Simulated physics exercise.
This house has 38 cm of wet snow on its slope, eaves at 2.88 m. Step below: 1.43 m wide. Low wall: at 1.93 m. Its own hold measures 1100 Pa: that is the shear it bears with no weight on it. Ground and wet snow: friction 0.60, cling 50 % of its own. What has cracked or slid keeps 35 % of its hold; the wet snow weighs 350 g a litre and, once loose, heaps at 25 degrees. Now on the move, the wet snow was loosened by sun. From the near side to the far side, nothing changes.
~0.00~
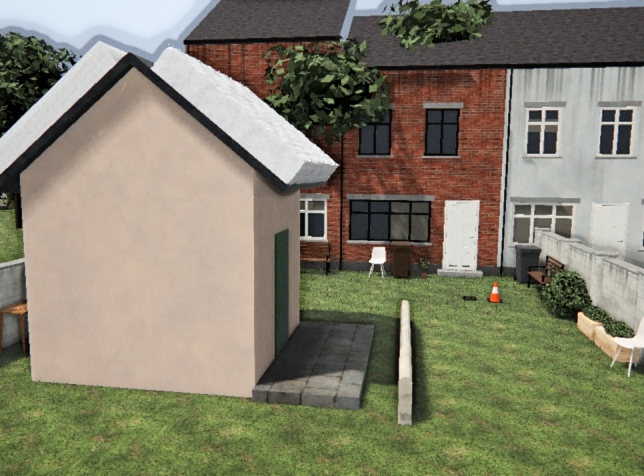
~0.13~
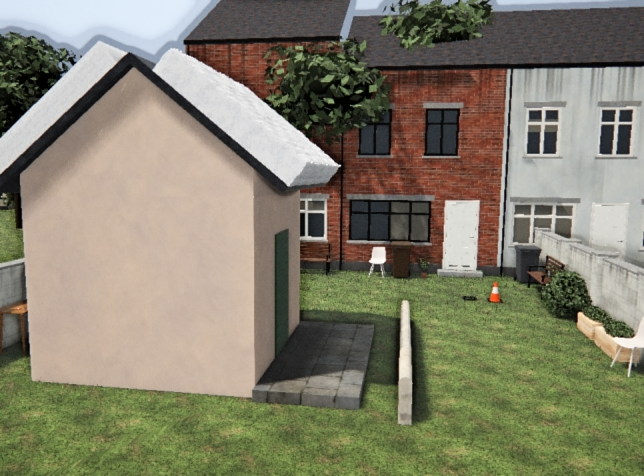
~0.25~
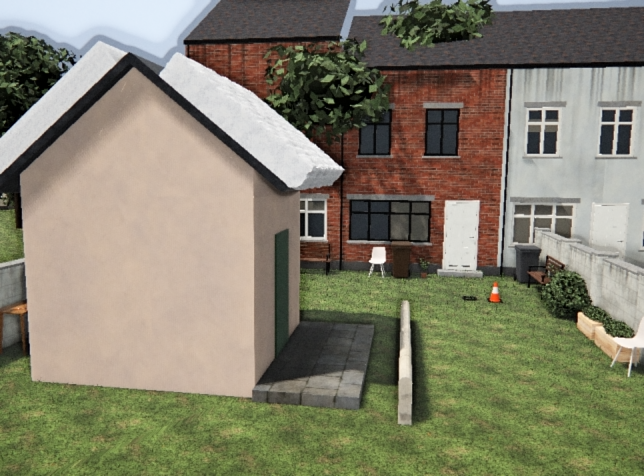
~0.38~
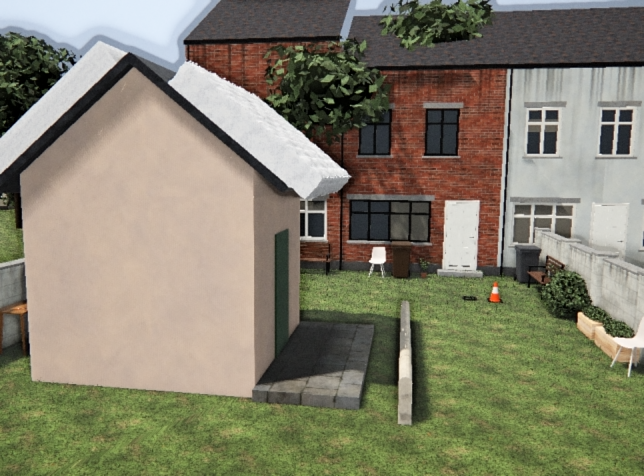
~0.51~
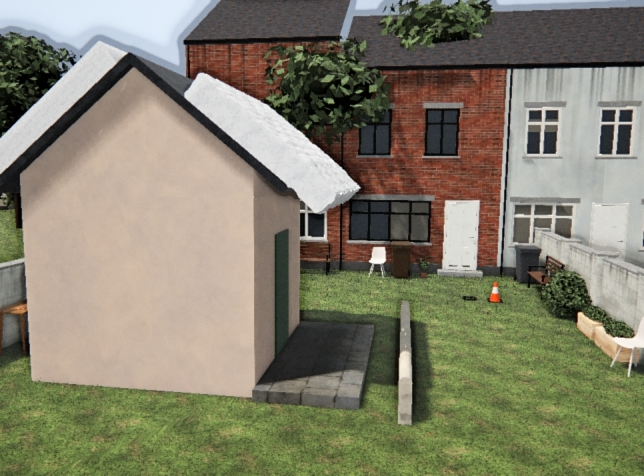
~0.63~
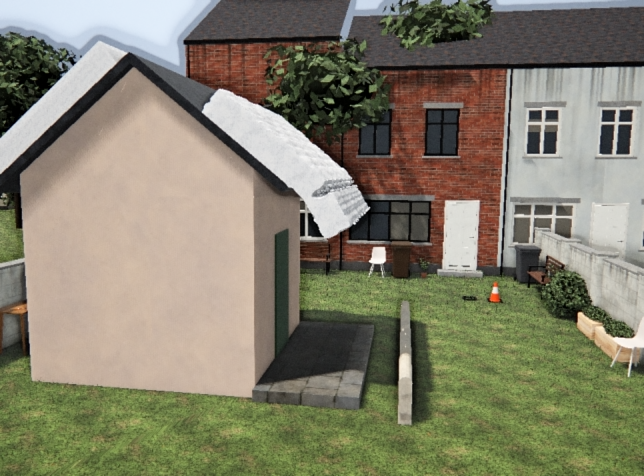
A thick white layer of snow slides down the right-hand roof slope of a small beige outbuilding, slowly then faster, baring dark roof near the ridge as its lower edge extends past the eaves, bends downward and cracks.
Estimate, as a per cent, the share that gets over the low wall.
The estimate is close to 53 %.
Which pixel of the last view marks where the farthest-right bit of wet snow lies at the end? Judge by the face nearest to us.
It lies at around (608, 424) in the last picture.
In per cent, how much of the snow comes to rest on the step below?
14 %, roughly.
After 1.07 s, 25 % is still on the roof and 0 % is past the low wall.
After 1.58 s, none is still on the roof and 53 % is past the low wall.
After 2.09 s, none is still on the roof and 53 % is past the low wall.
After 2.60 s, none is still on the roof and 53 % is past the low wall.
After 2.70 s, at the end, none is still on the roof and 53 % is past the low wall.
